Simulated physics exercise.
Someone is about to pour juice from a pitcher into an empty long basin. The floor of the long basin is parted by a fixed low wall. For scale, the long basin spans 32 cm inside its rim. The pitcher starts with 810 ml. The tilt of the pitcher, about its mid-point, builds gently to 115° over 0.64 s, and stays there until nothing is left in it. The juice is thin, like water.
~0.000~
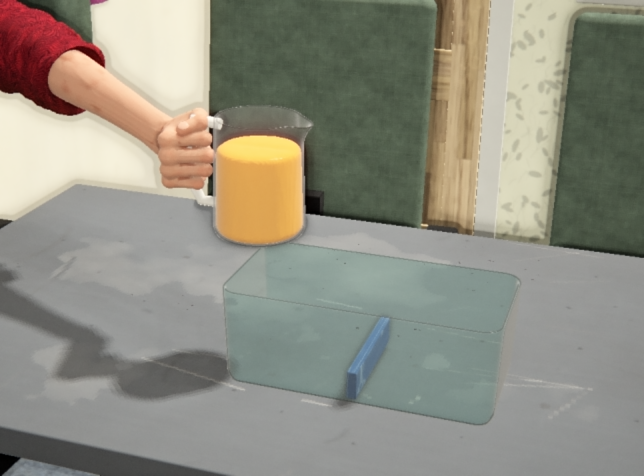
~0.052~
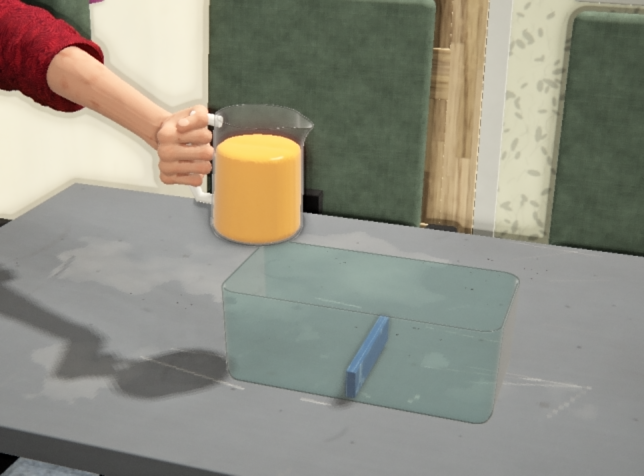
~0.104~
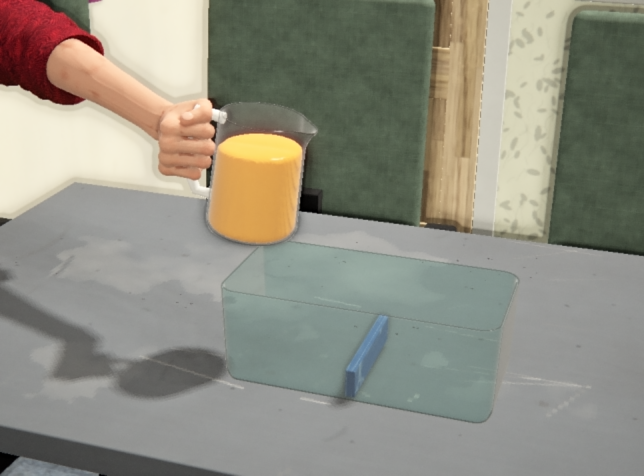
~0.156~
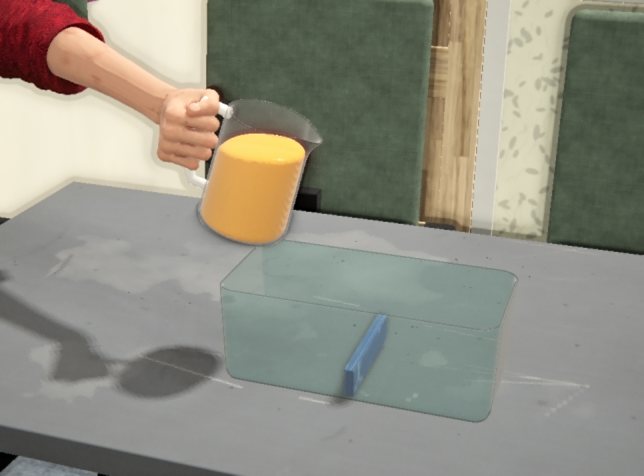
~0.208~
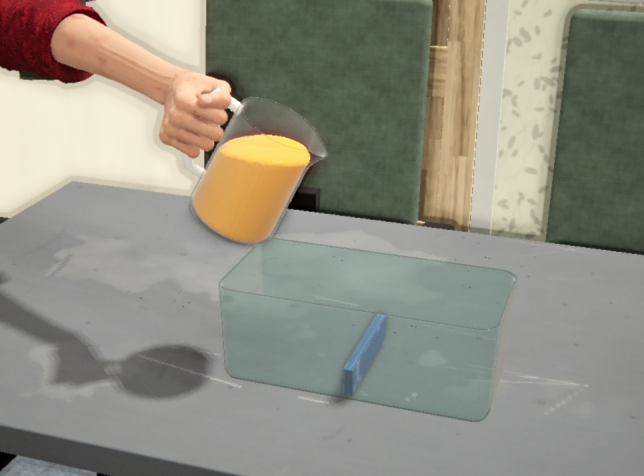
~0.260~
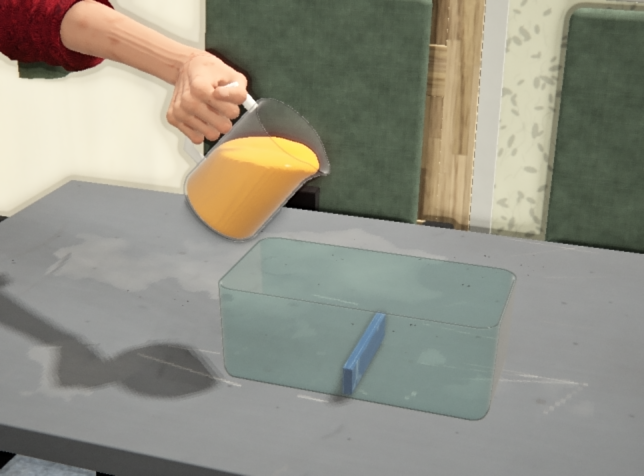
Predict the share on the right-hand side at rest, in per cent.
Roughly 33 per cent is past the wall.
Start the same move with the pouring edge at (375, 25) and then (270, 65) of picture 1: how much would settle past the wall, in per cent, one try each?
In turn about 75 and 15 per cent.
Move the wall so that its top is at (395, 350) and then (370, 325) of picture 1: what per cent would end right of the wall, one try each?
First 10, then 15 per cent.
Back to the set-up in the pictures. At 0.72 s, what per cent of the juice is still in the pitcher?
Near 16 in a hundred.
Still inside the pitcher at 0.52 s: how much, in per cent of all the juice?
About 64 per cent.
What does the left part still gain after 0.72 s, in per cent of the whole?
Some 12 per cent.
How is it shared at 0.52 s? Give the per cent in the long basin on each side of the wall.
Left about 10, right about 7.
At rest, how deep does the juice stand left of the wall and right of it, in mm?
Left about 22 mm, right about 12 mm.
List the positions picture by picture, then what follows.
In the first frame, it leans 0°; its right rim is at (312, 125); the juice meets the walls at (222, 143) and (300, 151); the long basin's rim runs from (245, 265) to (512, 305); the wall's top is at (369, 345).
In the second frame, it leans 2°; its right rim is at (313, 126); the juice meets the walls at (222, 141) and (299, 150).
In the third frame, it leans 7°; its right rim is at (317, 131); the juice meets the walls at (223, 141) and (301, 152).
In the fourth frame, it leans 16°; its right rim is at (322, 141); the juice meets the walls at (223, 145) and (304, 153).
In the fifth frame, it leans 27°; its right rim is at (327, 155); the juice meets the walls at (214, 160) and (311, 157).
In the sixth frame, it leans 41°; its right rim is at (330, 172); the juice meets the walls at (204, 161) and (320, 162).
Then, 0.52 s in, the tilt is 106° and 63 per cent is still to pour, 9 is left of the wall and 7 right of it.
Then, 0.72 s in, the tilt is 115° and 15 per cent is still to pour, 52 is left of the wall and 23 right of it.
Then, 0.92 s in, the tilt is 115° and 1 per cent is still to pour, 65 is left of the wall and 29 right of it.
Then, 1.14 s in, the tilt is 115° and 0 per cent is still to pour, 67 is left of the wall and 31 right of it.
Finally, 65 per cent lies left of the wall, 33 right of it and 2 outside.
